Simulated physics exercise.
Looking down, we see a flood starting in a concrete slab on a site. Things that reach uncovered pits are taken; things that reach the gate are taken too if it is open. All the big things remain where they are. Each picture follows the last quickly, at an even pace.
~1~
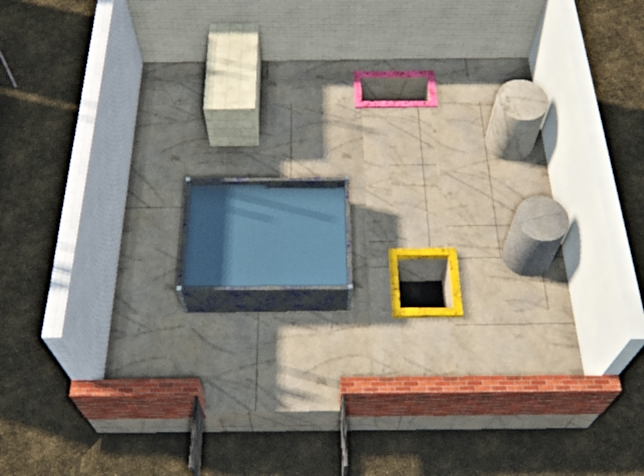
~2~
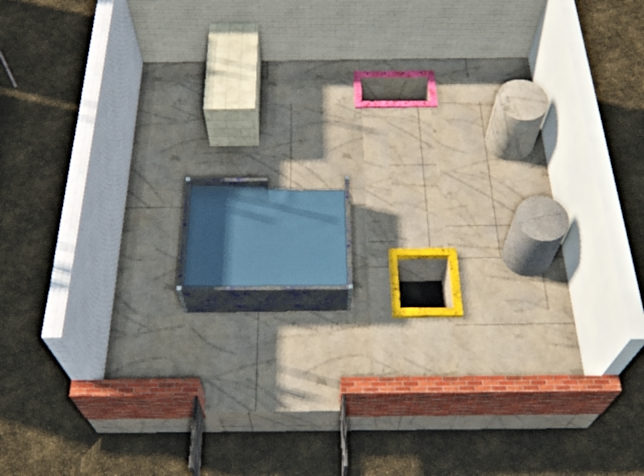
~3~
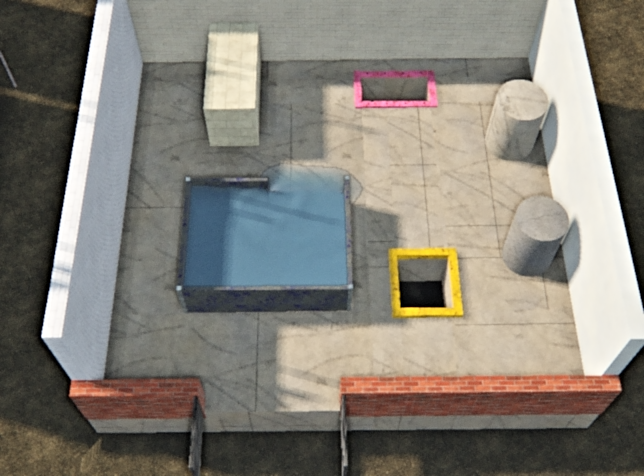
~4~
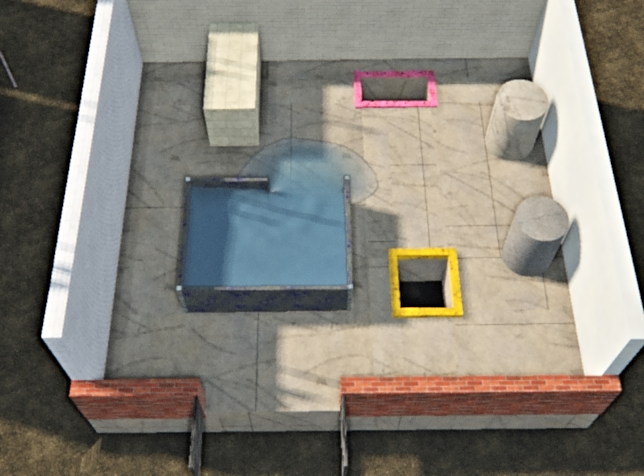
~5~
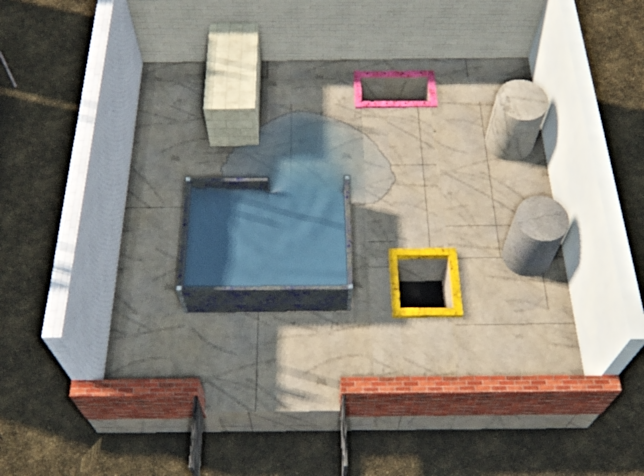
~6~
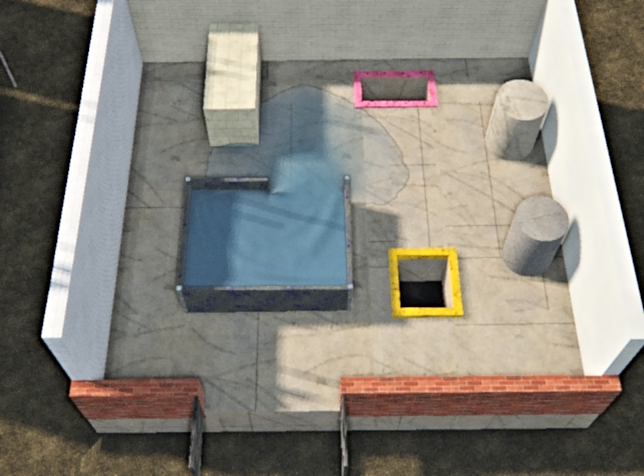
Water pours from a gap in the tank's far side and spreads across the concrete floor.
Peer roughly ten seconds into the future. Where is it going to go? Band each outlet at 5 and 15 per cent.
Result: The gate is nearly idle - draining beneath five per cent. The yellow pit is nearly idle - draining beneath five per cent. The pink pit is busy - draining past fifteen per cent.
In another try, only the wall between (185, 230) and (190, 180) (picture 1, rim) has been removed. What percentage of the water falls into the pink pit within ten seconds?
Pink: 0 %.
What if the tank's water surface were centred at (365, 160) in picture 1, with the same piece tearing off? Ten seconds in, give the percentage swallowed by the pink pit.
Pink: About 60 %.
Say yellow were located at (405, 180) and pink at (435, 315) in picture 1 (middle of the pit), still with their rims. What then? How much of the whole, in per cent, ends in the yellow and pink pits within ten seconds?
Percentages by pit: Yellow at 4, pink at 4.
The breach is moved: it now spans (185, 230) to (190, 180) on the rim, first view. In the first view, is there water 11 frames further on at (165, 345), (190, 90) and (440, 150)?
Point 1: Inundated; point 2: Inundated; point 3: Unwetted.
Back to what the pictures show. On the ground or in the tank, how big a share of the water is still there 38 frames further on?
My figure: Some 76 per cent.
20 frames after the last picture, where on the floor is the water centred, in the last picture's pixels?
The water centres close to (308, 179).
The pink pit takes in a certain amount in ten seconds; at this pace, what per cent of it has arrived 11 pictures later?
About 15 per cent.
A moment on, water covers 20 % of the floor; the gate 0 %, the yellow pit 0 %, the pink pit 1 %.
Next, water covers 30 % of the floor; the gate 0 %, the yellow pit 0 %, the pink pit 5 %.
Then, water covers 35 % of the floor; the gate 0 %, the yellow pit 0 %, the pink pit 15 %.
Later, water covers 50 % of the floor; the gate 0 %, the yellow pit 0 %, the pink pit 25 %.
In the end, water covers 80 % of the floor; the gate 0 %, the yellow pit 0 %, the pink pit 33 %.
